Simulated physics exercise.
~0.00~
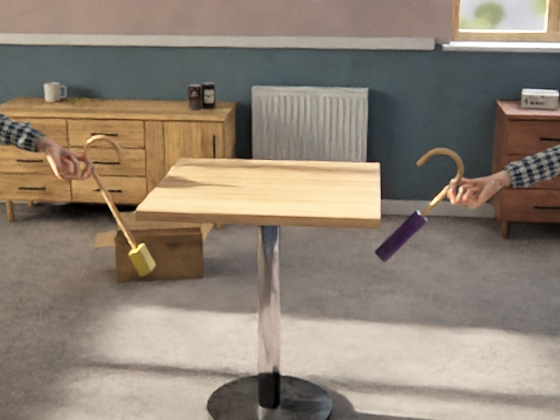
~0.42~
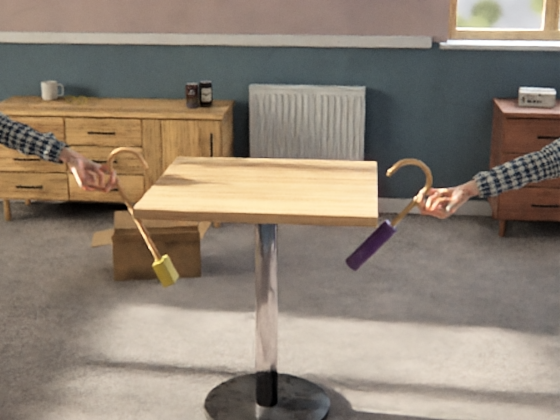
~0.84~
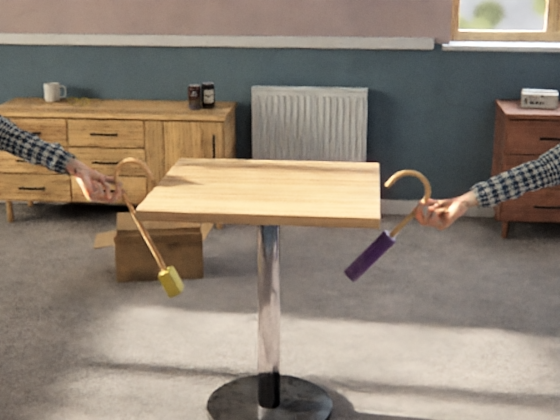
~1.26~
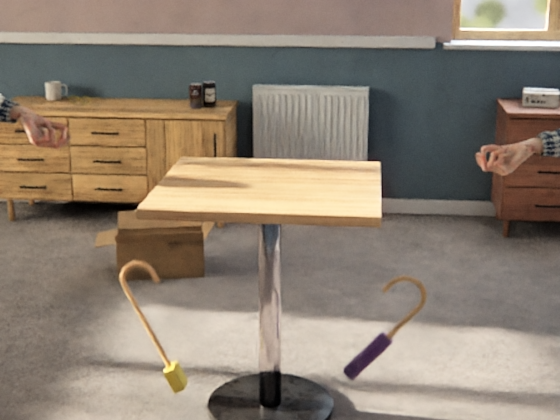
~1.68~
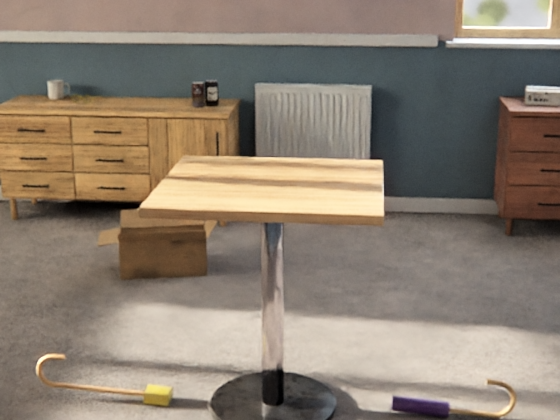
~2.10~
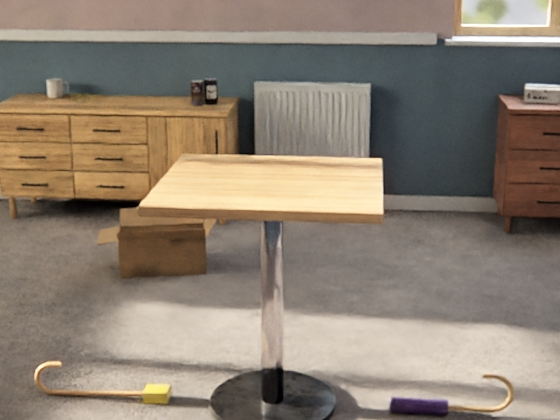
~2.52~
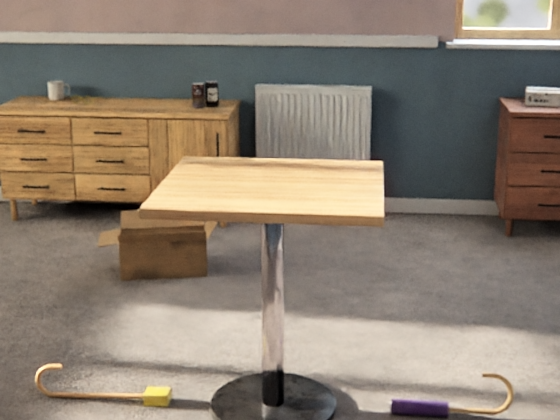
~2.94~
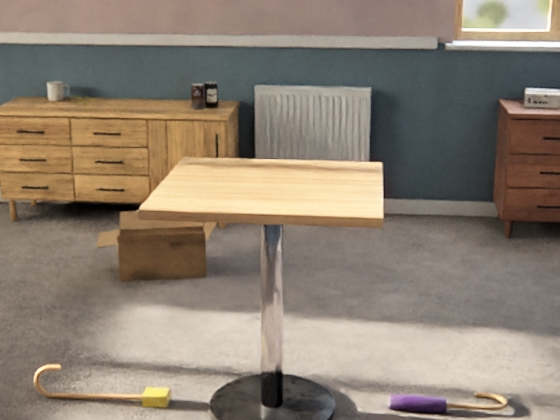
A purple umbrella and a yellow brush, each with a curved wooden crook, are held by two hands in checked sleeves on either side of a pale wooden table with a chrome pedestal. The slightly swaying view faces a carpeted room with wooden drawers, a radiator and a cardboard box behind. The hands bring both objects inward toward the table edges, the brush on the left and the umbrella on the right. Then the hands let go and draw back, and both objects drop. They end up lying on the floor on opposite sides of the table's base.
